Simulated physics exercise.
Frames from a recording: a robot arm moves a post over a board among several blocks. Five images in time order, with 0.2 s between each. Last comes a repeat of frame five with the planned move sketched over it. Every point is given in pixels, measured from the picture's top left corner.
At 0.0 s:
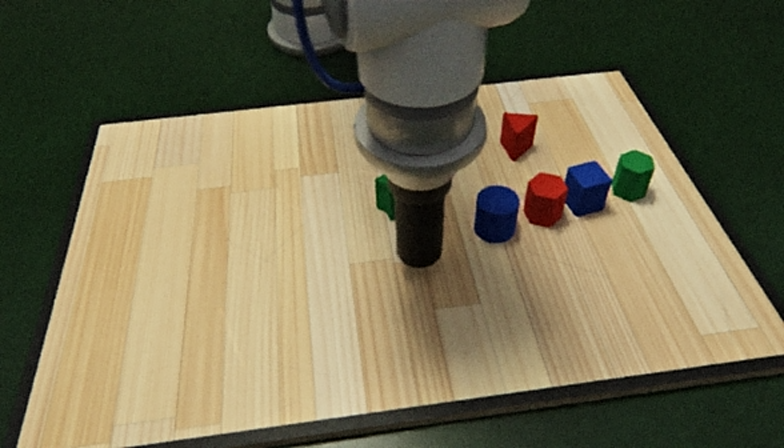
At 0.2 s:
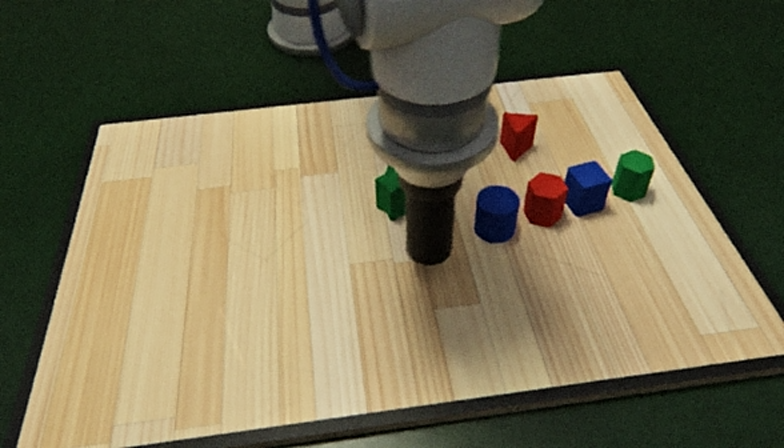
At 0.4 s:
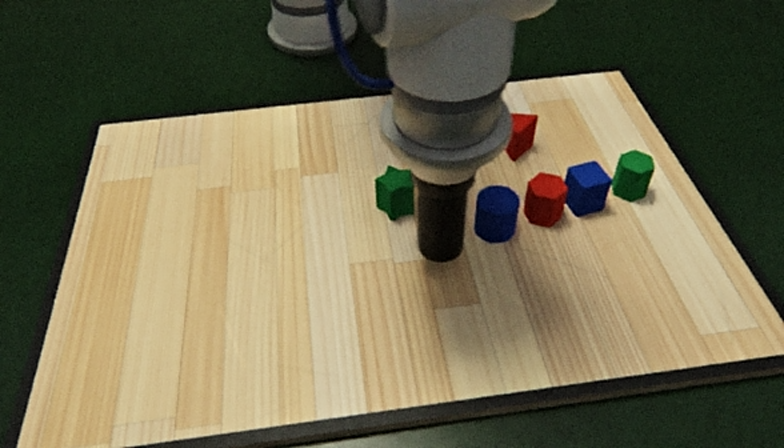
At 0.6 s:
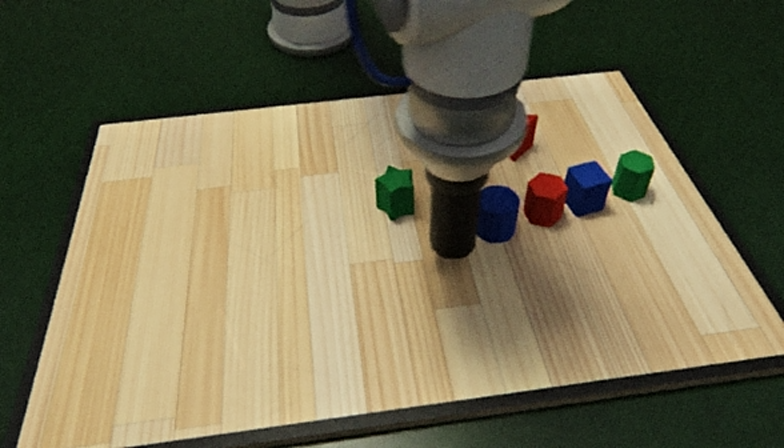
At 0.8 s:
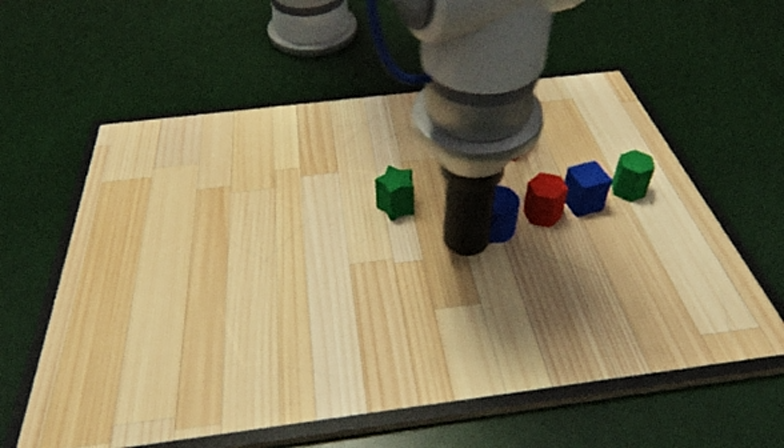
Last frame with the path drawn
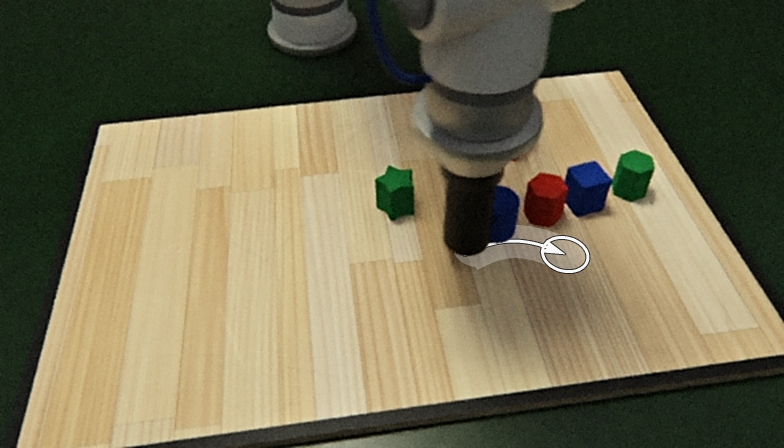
On a wooden board, a robot arm slides its dark post slightly right, pushing no blocks.
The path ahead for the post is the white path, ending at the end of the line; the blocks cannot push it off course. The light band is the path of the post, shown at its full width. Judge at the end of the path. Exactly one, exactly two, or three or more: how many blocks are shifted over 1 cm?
Of all the blocks, two travel more than a centimetre.
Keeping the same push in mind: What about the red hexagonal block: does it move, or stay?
Moved away.
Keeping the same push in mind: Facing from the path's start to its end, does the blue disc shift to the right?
Final answer: No.
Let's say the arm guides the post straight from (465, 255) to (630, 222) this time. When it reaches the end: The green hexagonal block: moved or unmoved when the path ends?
Stays where it is.
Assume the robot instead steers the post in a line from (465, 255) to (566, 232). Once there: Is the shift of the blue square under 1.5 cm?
Yes, it checks out.
The line goes from (465, 255) through (496, 243) and (531, 243) to (565, 254).
What follows on the original path. One third of the way, post (498, 227); blue disc (516, 186); red hexagonal block (554, 182), turned 20° clockwise.
Two thirds of the way, post (535, 227); blue disc (521, 181); red hexagonal block (560, 177), turned 40° clockwise; blue square (596, 173).
At the end, post (569, 239); green star block unmoved; blue disc (521, 181); red hexagonal block (560, 177), turned 40° clockwise; blue square (596, 173).
